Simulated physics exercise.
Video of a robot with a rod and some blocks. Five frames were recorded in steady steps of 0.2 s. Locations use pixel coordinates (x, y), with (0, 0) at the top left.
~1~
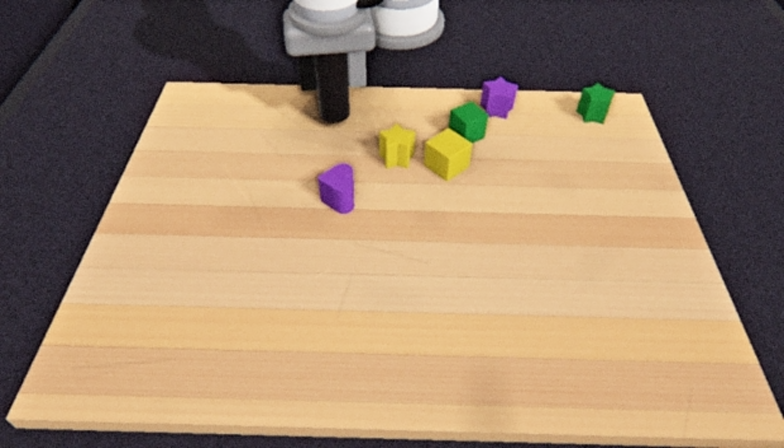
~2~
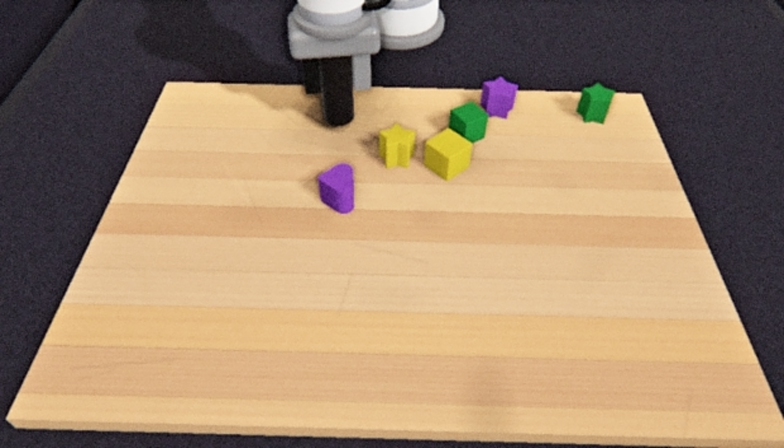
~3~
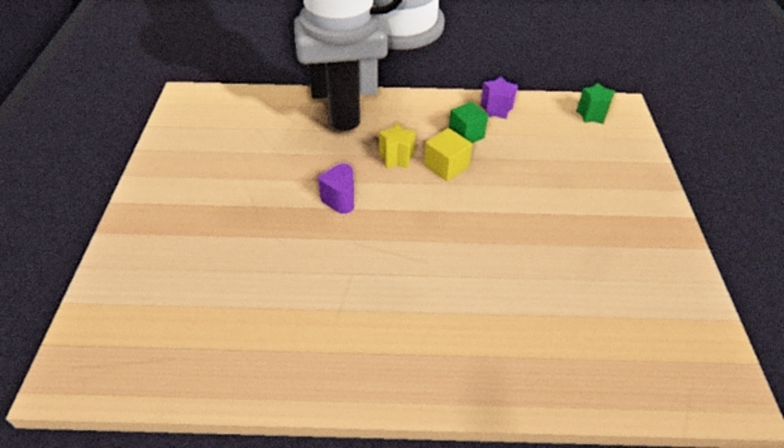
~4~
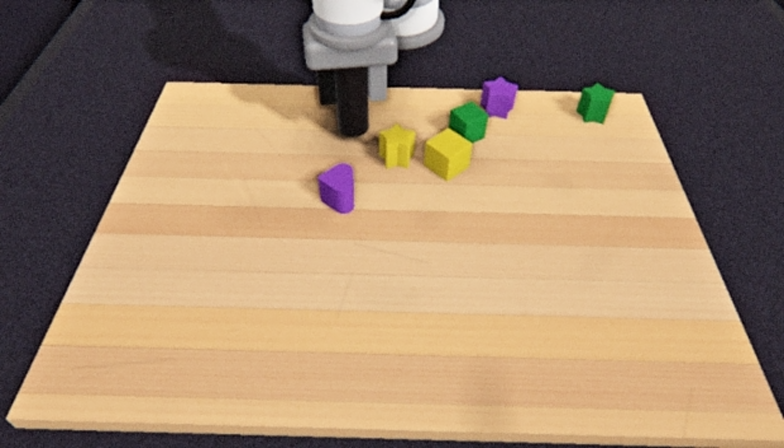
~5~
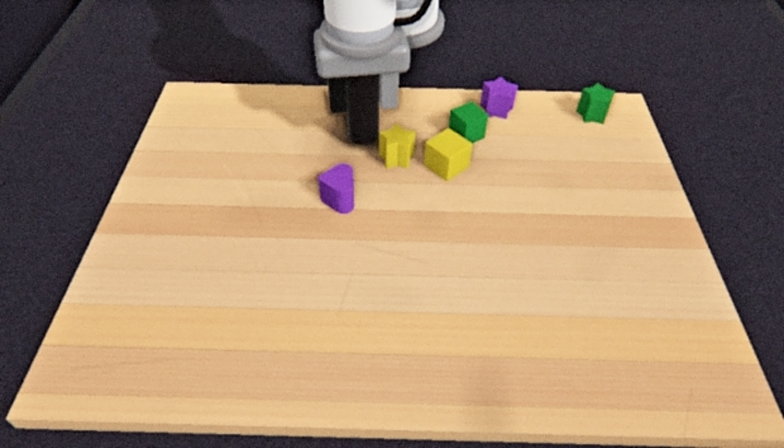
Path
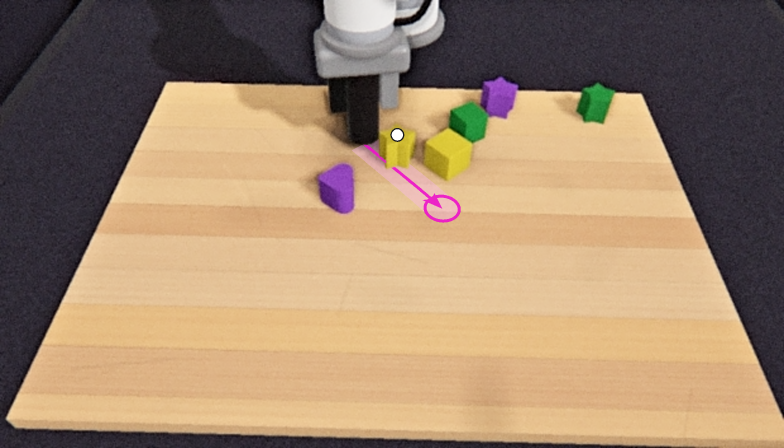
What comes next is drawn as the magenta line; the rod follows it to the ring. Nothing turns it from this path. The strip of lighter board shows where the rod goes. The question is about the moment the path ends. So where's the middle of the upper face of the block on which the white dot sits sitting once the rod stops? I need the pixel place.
The block on which the white dot sits ends near (468, 171).
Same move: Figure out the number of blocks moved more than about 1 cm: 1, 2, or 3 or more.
I think two will be displaced.
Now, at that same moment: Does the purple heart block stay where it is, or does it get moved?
Stays where it is.
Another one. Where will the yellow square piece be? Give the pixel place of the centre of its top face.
For the centre of its top, I'd go with (476, 147).
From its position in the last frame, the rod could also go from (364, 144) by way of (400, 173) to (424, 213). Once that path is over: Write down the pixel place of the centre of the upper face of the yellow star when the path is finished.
Somewhere near (448, 169).
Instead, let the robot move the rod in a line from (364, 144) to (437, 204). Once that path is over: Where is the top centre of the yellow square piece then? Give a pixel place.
Answer: (476, 147).
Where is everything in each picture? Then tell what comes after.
In the first frame, tip of the rod at (335, 114), middles of tops, purple heart block at (339, 177), yellow star at (397, 135), yellow square piece at (449, 143).
In the second frame, rod at (339, 117), nothing pushed.
In the third frame, rod at (346, 122), nothing pushed.
In the fourth frame, rod at (354, 128), nothing pushed.
In the fifth frame, rod at (364, 135), purple heart block at (339, 177), yellow star at (397, 135), yellow square piece at (449, 143).
The line goes from (364, 144) directly to (442, 208); the dot is on the yellow star.
On the path given first. One third of the way, rod at (389, 155); yellow star at (418, 146), turned 35° anticlockwise; yellow square piece at (453, 143).
Two thirds of the way, rod at (415, 177); yellow star at (447, 164), turned 45° anticlockwise; yellow square piece at (471, 147), turned 55° anticlockwise.
At the end, rod at (443, 200); purple heart block unmoved; yellow star at (468, 172), turned 90° anticlockwise; yellow square piece at (476, 147), turned 70° anticlockwise.
